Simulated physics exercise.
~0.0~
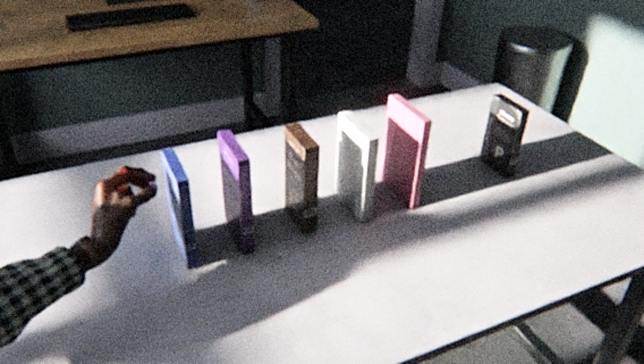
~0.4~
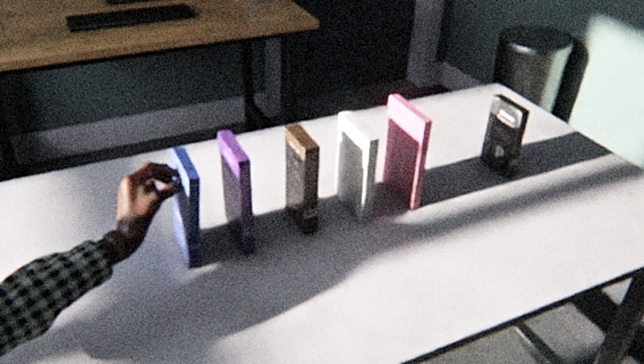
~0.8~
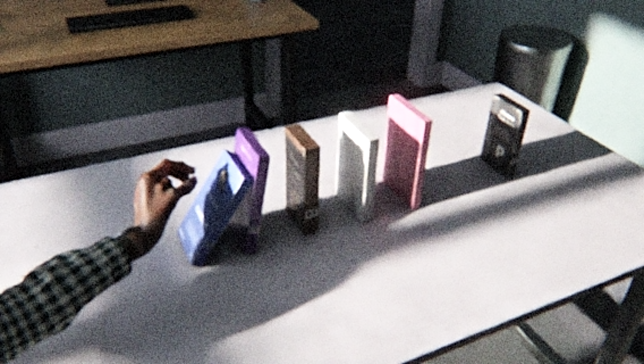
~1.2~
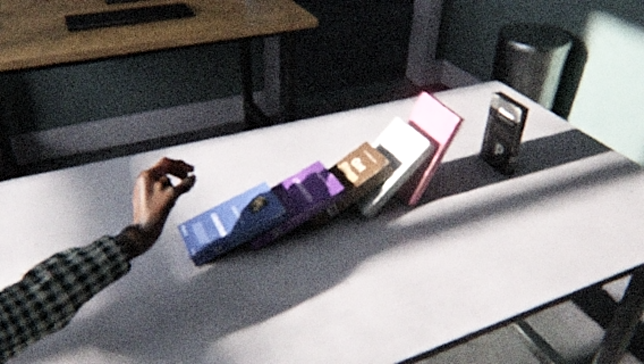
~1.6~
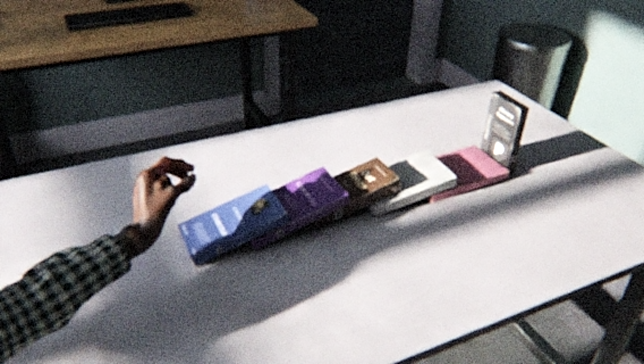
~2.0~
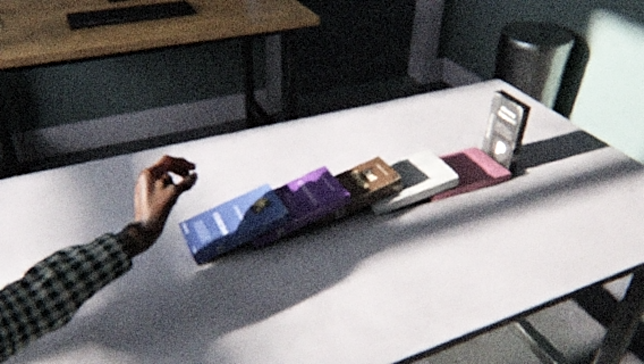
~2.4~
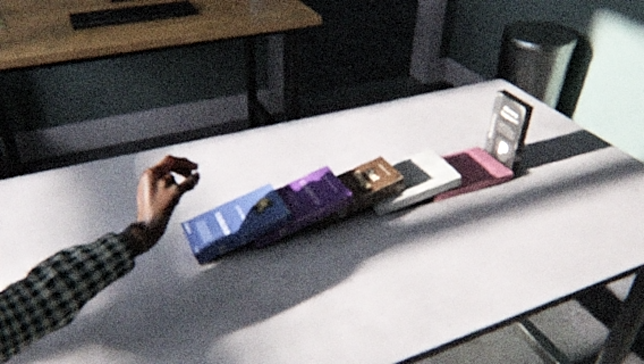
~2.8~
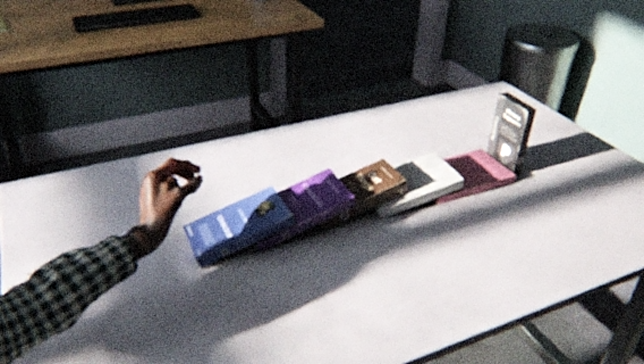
On a white table in a dim room, a hand tipped the blue packet at the left end of a row, and it knocked down the purple, brown, white and pink ones in turn, leaving only the black packet upright at the right.
